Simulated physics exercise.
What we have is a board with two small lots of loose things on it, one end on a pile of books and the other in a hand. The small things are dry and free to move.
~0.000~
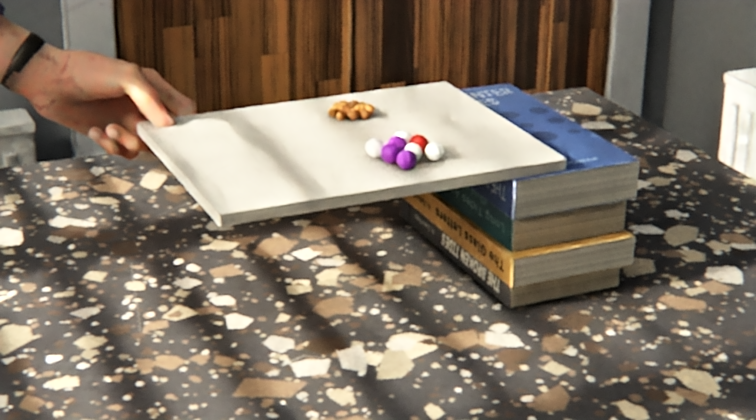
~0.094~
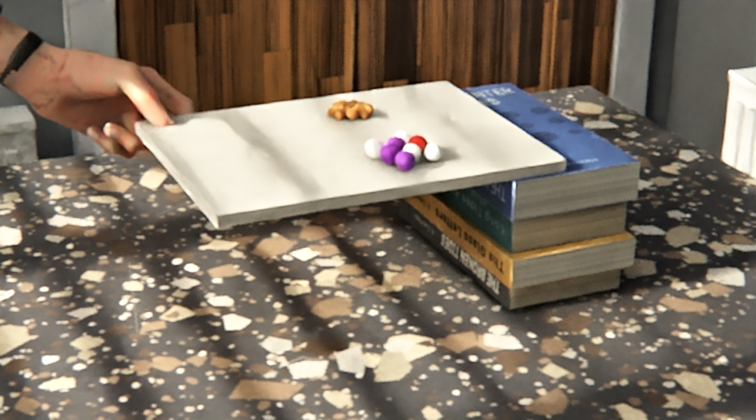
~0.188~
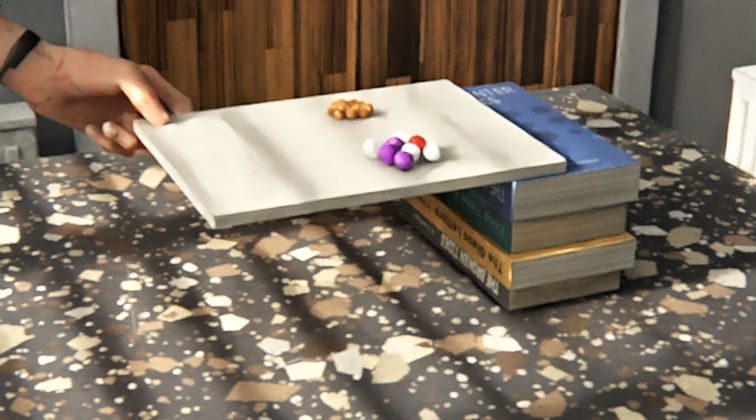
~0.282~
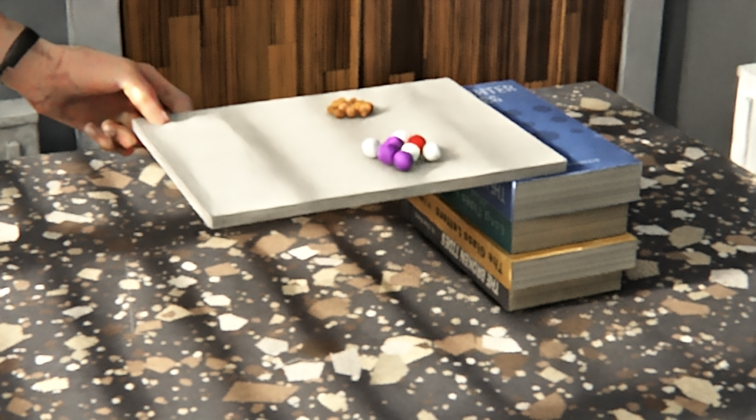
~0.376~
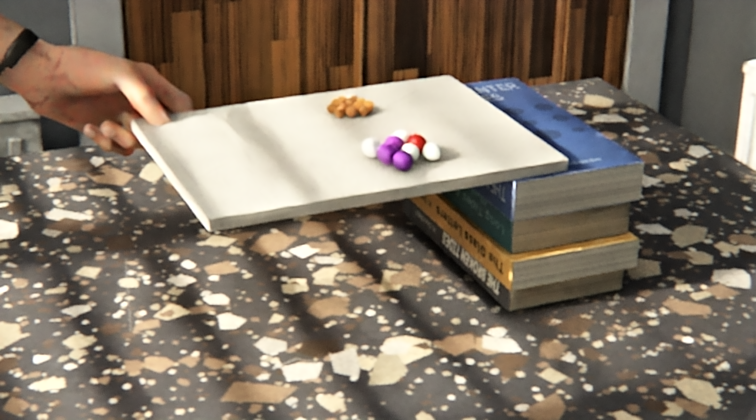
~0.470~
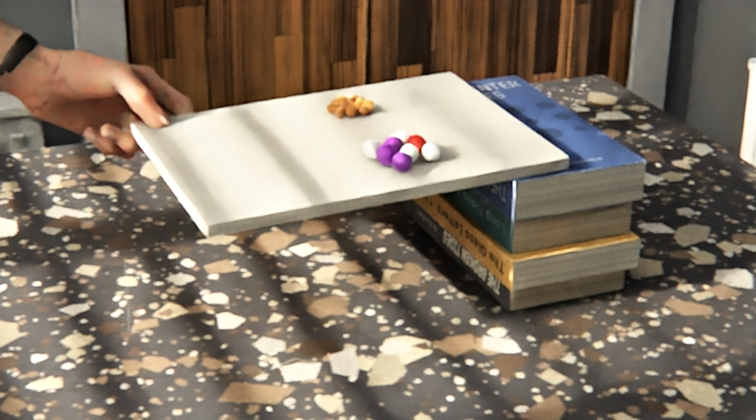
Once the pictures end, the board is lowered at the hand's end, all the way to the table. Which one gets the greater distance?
The longer run belongs to the near handful.
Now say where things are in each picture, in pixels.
In the first frame, held end of the board at (227, 214), level; book pile at (511, 146), nearly half as high as the board is long; near handful at (397, 146), a few gumballs; far handful at (358, 111), a few roasted chickpeas.
In the second frame, held end of the board at (224, 215), level; far handful at (357, 110).
In the third frame, held end of the board at (221, 216), level; near handful at (395, 146).
In the fourth frame, held end of the board at (219, 216), level; far handful at (356, 108).
In the fifth frame, held end of the board at (217, 219), down by 1°; near handful at (410, 153).
In the sixth frame, held end of the board at (215, 224), down by 2°; book pile at (515, 142); near handful at (409, 154), not moving; far handful at (357, 107), not moving.
Around 0.85 s, board sloping at 10°; near handful all still on the board; far handful all still on the board.
Around 1.33 s, board sloping at 20°; near handful mostly less than half a board's length out; far handful all still on the board.
Around 1.84 s, board resting at 29°; near handful mostly one to two board lengths out; far handful mostly less than half a board's length out.
Finally (3.8 s), board resting at 29°; near handful mostly more than two board lengths out, about half gone off the table; far handful mostly less than half a board's length out; the near handful has gone farther.
